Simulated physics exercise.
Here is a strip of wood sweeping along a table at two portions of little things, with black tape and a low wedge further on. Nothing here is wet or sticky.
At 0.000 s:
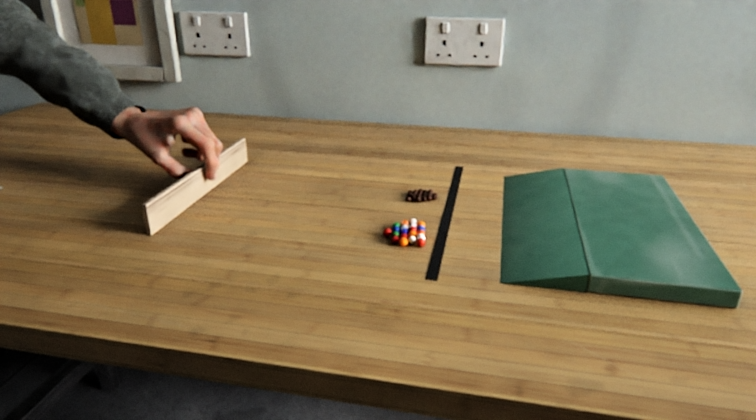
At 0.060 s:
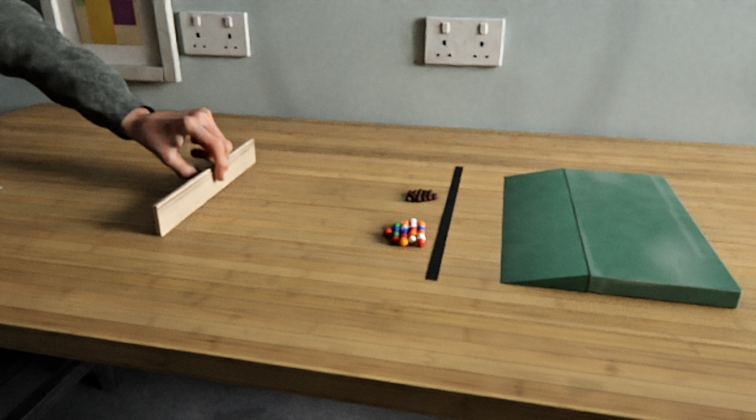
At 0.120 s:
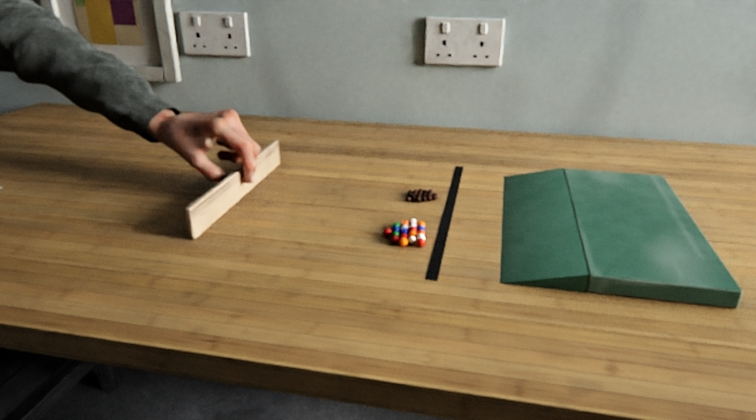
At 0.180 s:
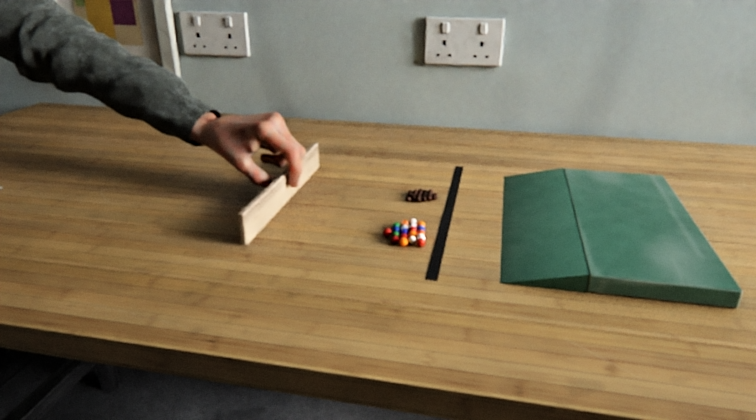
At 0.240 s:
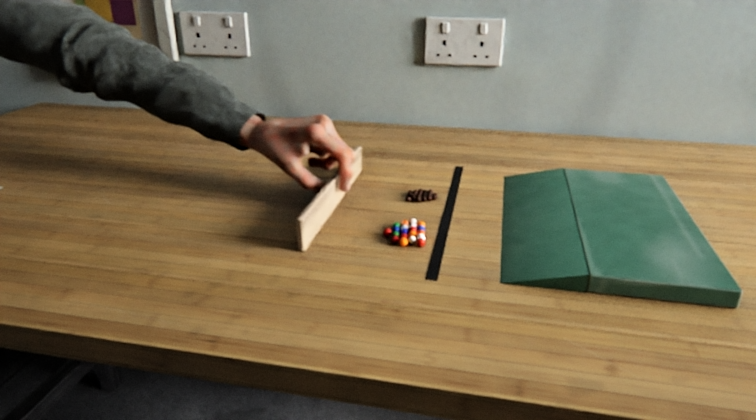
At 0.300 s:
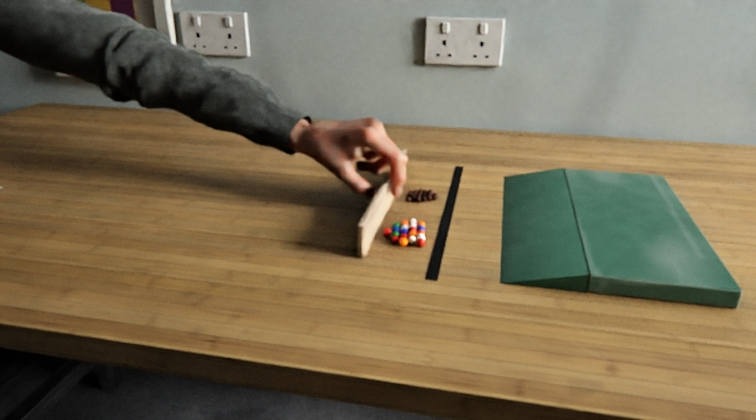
A hand in a dark grey sleeve reaches in from the left over a wooden table, seen from slightly above by a still camera, with sockets on the pale wall behind. Near the middle lie small colourful beads and, behind them, dark brown berries, with black tape and a green wedge further right. The hand slides an upright pale strip of wood rightward, slowly then faster, until it is right beside the beads.
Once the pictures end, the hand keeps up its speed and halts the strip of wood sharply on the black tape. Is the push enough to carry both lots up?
The near batch makes it up with some or all and the far batch makes it up with some or all.
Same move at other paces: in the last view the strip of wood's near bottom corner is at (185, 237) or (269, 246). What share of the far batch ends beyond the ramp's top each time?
In turn 0 and 0 in a hundred.
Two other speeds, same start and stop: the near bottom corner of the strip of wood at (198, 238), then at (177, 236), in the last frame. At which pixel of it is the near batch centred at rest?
Around (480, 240) in the first try, (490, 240) in the second.
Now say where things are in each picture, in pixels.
In the first picture, strip of wood at (156, 212), at rest; black tape at (459, 171); top of the ramp at (587, 265); near batch at (404, 233), a few round plastic beads; far batch at (420, 195), a few allspice berries.
In the second picture, strip of wood at (166, 213); far batch at (420, 195).
In the third picture, strip of wood at (198, 217); near batch at (404, 233).
In the fourth picture, strip of wood at (249, 222); far batch at (420, 195).
In the fifth picture, strip of wood at (306, 227); near batch at (404, 233).
In the sixth picture, strip of wood at (365, 233); black tape at (459, 171); top of the ramp at (587, 265); near batch at (404, 233); far batch at (420, 195).
After 0.35 s, strip of wood still moving, near (433, 185); near batch all short of the ramp; far batch all short of the ramp.
After 0.42 s, strip of wood stopped at the black tape; near batch about half on the ramp, about half short of the ramp; far batch a small part on the ramp, nearly all short of the ramp.
After 0.70 s, strip of wood stopped at the black tape; near batch all past the top; far batch nearly all past the top, a small part on the ramp.
By the end (1.6 s), strip of wood stopped at the black tape; near batch all past the top; far batch nearly all past the top, a small part on the ramp.
